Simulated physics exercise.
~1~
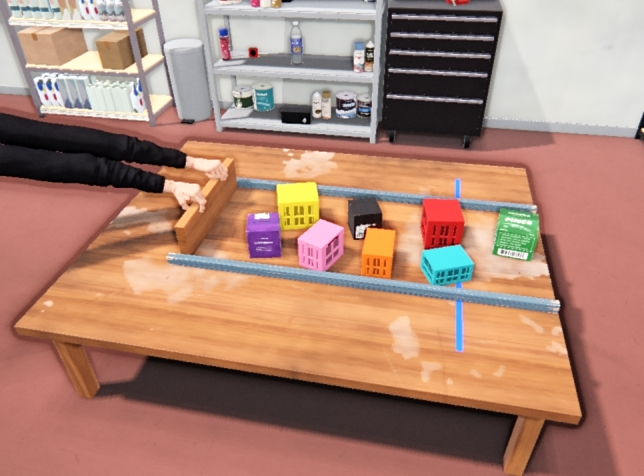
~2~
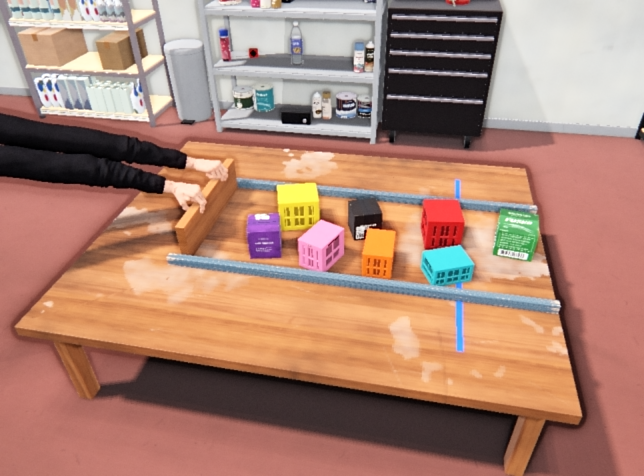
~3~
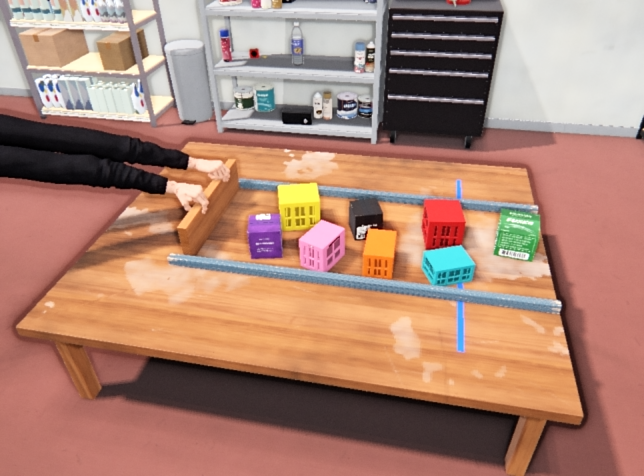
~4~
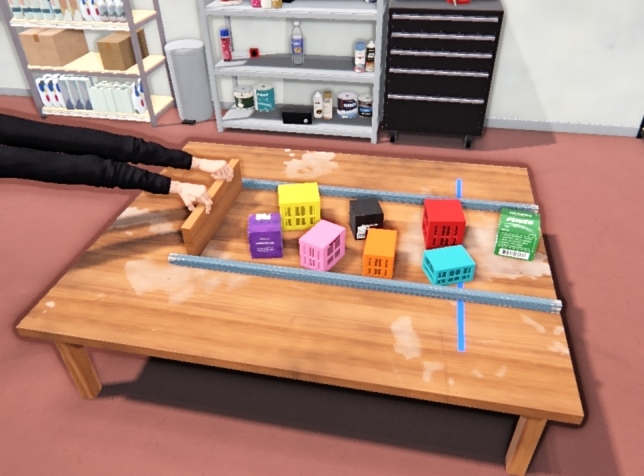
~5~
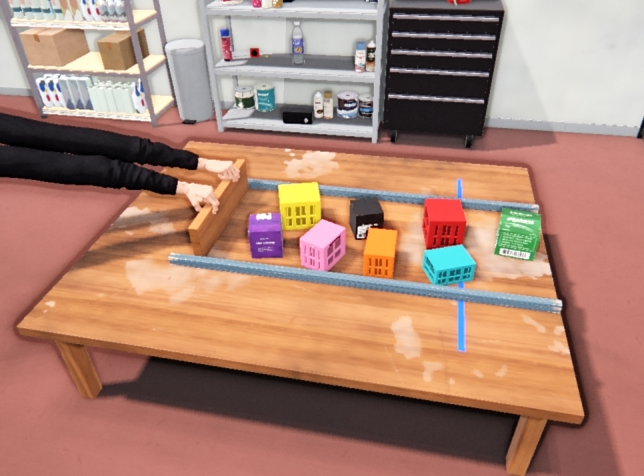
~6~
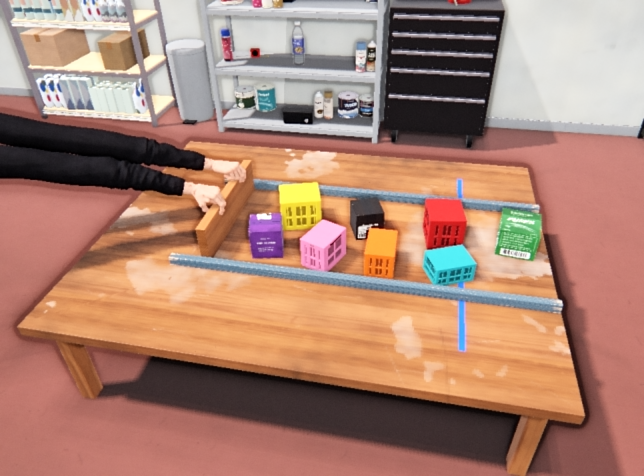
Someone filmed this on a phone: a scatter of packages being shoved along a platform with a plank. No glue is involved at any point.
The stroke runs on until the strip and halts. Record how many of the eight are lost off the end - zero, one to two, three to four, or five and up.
Only three or four are pushed off.
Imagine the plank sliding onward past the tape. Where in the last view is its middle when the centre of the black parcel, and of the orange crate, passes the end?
With the black parcel it sits around (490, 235), with the orange crate around (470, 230).
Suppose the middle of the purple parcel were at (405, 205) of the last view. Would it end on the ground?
Put there, it simply holds its spot.
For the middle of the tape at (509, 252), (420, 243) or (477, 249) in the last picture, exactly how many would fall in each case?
Result per try: 6; 1; 4.
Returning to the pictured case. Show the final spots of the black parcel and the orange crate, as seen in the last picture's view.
The black parcel at (521, 236), the orange crate at (546, 271).
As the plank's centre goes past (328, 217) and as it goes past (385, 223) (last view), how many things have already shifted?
It comes to 5 for the first spot, 7 for the other.
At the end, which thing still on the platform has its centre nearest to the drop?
It's the orange crate.
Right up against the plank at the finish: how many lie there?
In total, 2.
Early on, none off yet; green box at rest near (518, 234); turquoise crate at rest near (449, 266); red crate at rest near (444, 224).
A while later, none off yet; green box at rest near (518, 234); turquoise crate travelled a little near (465, 269); red crate moving near (446, 225).
Further along, none off yet; green box travelled about its own width near (546, 236); turquoise crate travelled well along near (531, 280); red crate travelled about its own width near (508, 231).
Finally, the number that fall off is three or four; lost, red crate, turquoise crate and green box.
